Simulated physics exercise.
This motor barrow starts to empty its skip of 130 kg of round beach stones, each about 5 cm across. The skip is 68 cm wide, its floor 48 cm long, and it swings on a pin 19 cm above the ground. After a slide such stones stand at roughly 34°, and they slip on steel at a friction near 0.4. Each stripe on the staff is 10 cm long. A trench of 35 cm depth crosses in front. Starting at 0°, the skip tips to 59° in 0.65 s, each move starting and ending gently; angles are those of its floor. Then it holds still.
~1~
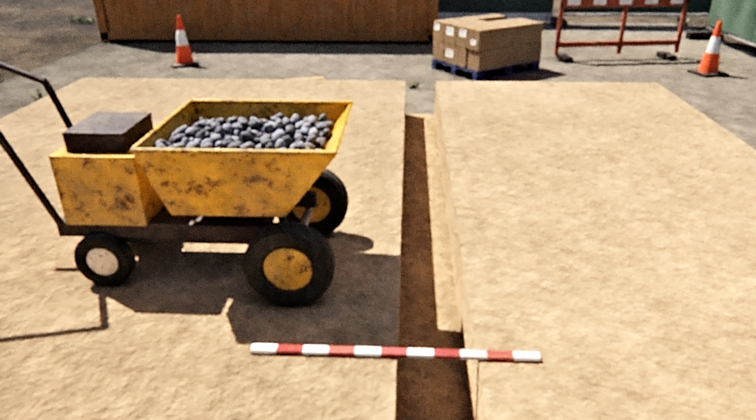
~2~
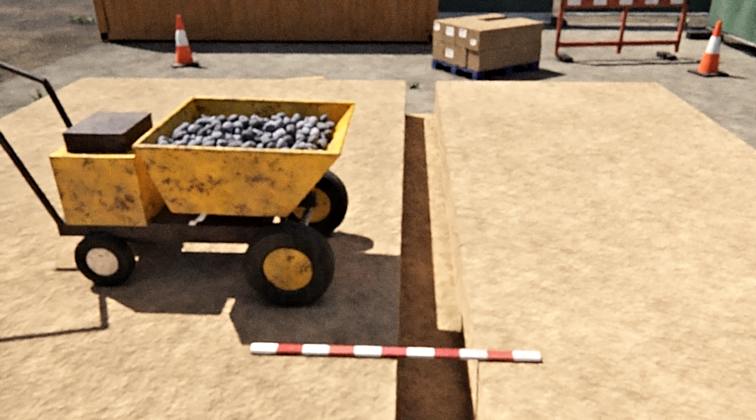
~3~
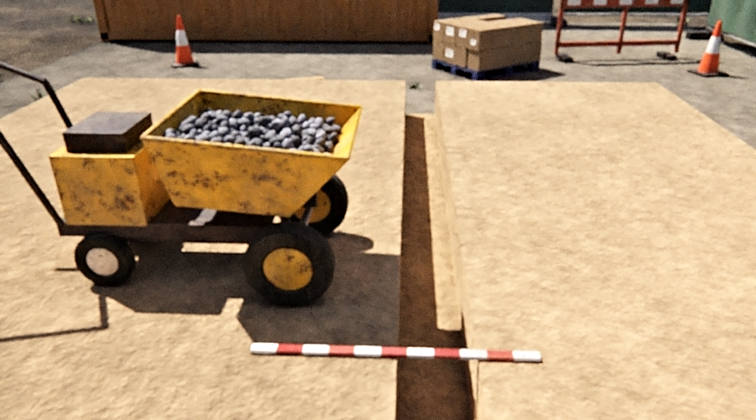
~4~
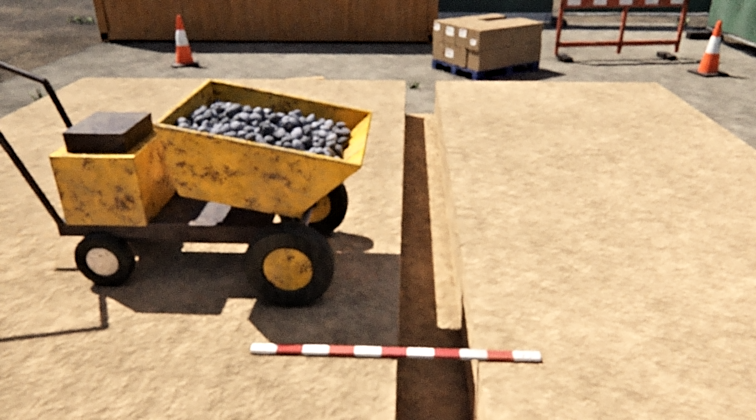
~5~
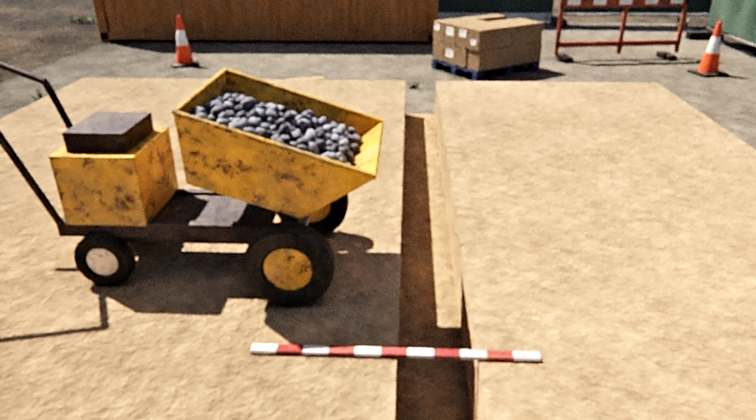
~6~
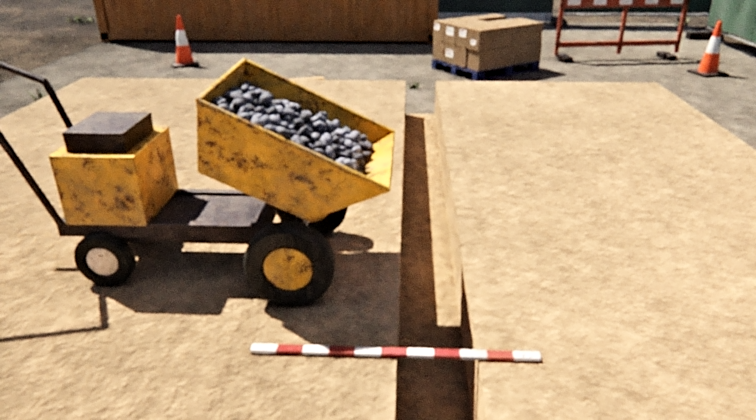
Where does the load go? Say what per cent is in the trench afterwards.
Close to 44 in a hundred.
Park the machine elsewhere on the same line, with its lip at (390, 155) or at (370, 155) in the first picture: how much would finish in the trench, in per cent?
First some 15, then 30 per cent.
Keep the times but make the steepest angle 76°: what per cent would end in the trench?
In that case some 55 per cent.
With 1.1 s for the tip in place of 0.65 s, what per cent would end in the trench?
Then about 55 per cent.
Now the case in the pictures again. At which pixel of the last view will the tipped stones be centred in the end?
Around (458, 301).
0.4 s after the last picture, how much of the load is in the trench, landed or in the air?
Some 10 per cent.
Then, 0.2 s after the last picture the floor is at 50°, 100 % in the skip; the foremost stones are at (398, 197).
Then, 0.4 s after the last picture the floor is at 59°, 87 % in the skip, 11 % in the trench, 2 % past the trench; the foremost stones are at (478, 247).
Then, 0.8 s after the last picture the floor is at 59°, 45 % in the skip, 18 % in the trench, 37 % past the trench; the foremost stones are at (608, 277).
Then, 2.8 s after the last picture the floor is at 59°, 18 % in the skip, 44 % in the trench, 38 % past the trench; the foremost stones are past the picture's edge.
